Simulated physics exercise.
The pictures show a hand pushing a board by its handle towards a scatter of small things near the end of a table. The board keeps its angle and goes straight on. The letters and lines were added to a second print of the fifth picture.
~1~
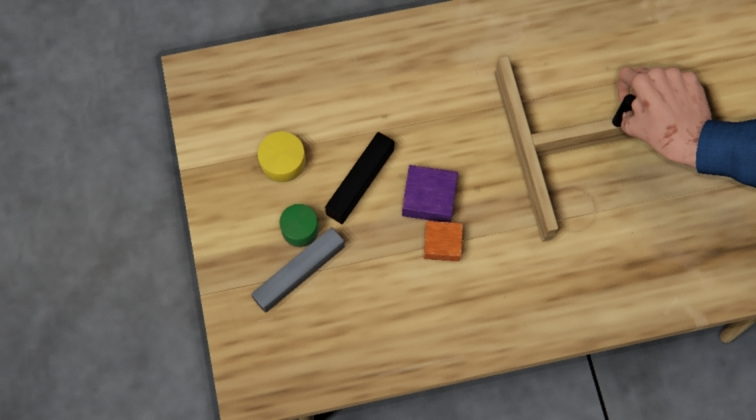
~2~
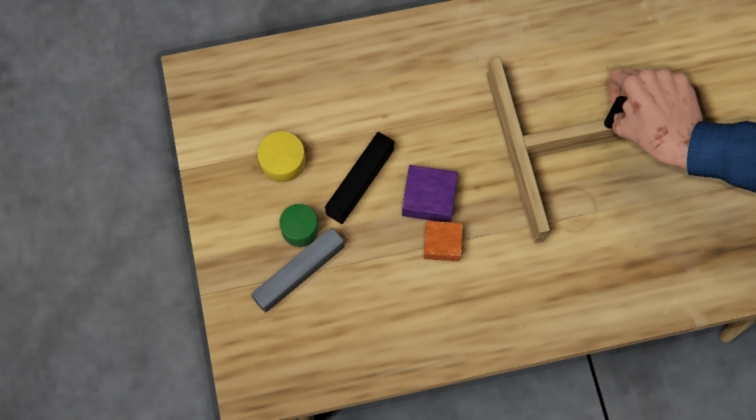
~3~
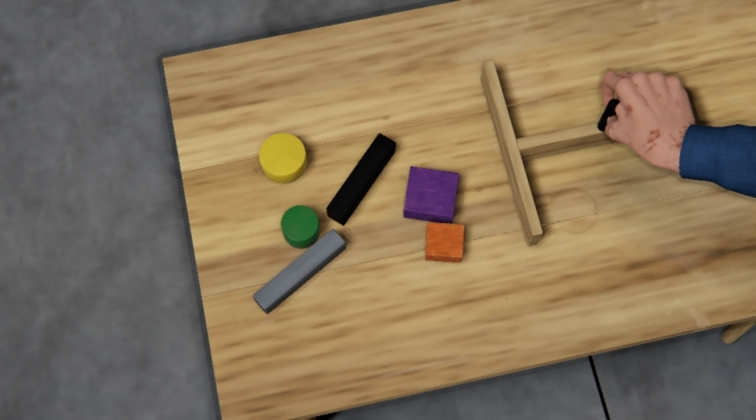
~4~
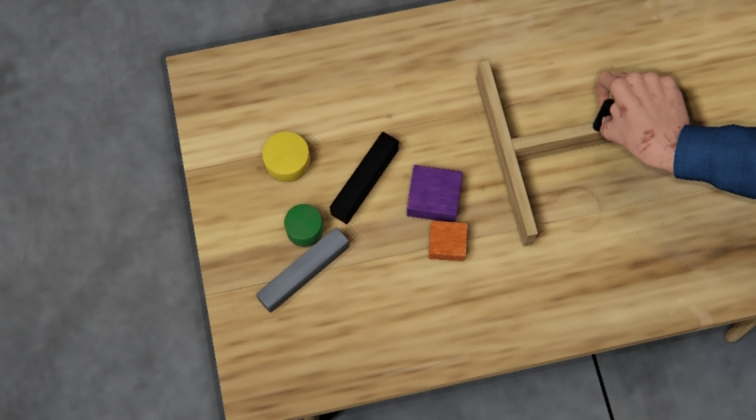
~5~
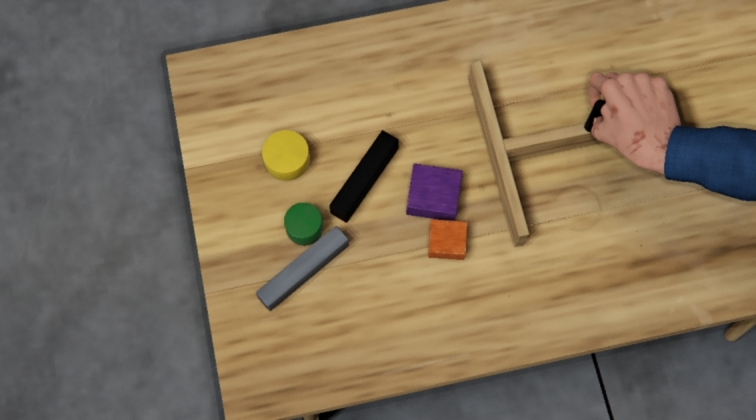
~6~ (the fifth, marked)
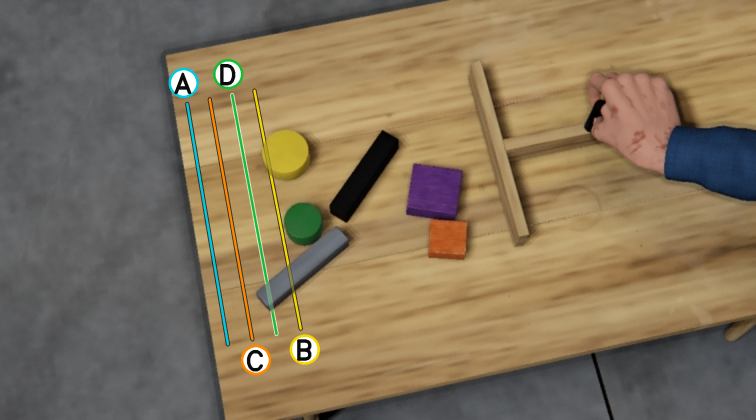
A hand in a blue sleeve grips the dark handle of a T-shaped wooden board at the right of a pale wooden table, seen from above over a grey floor. To the left lie a yellow tin, a green tin, a black bar, a grey stick, a purple block and an orange block. The hand slides the board slowly leftward, narrowing the gap to the untouched blocks, while the view shifts very slightly.
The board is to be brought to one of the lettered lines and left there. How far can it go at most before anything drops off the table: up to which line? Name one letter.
It can go as far as B.
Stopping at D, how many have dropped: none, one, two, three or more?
In all, one.
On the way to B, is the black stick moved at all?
By then, yes.
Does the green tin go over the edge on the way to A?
Yes.
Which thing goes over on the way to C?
It is the green tin.
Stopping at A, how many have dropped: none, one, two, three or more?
In all, three or more.
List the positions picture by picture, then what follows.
The first frame shows purple block (430, 194); board (528, 140); orange block (443, 242).
The second frame shows board (520, 142); yellow tin (282, 157).
The third frame shows board (512, 145); green tin (301, 227).
The fourth frame shows board (508, 145); orange block (448, 241).
The fifth frame shows board (499, 146); yellow tin (286, 155); grey stick (303, 269); green tin (304, 224).
On the marked copy, A at (207, 219); B at (277, 205); C at (230, 214); D at (253, 209).
Taking B. A third of the way, board (420, 162); orange block (413, 247); black stick (361, 175).
Two thirds of the way, board (340, 178); grey stick (269, 291); green tin (274, 231).
When it is over, board (278, 191); green tin (213, 244); grey stick (241, 310); nothing has fallen.
As for the rest, A drops the orange block, black stick, yellow tin, grey stick, green tin and purple block; C drops the green tin; D drops the green tin.
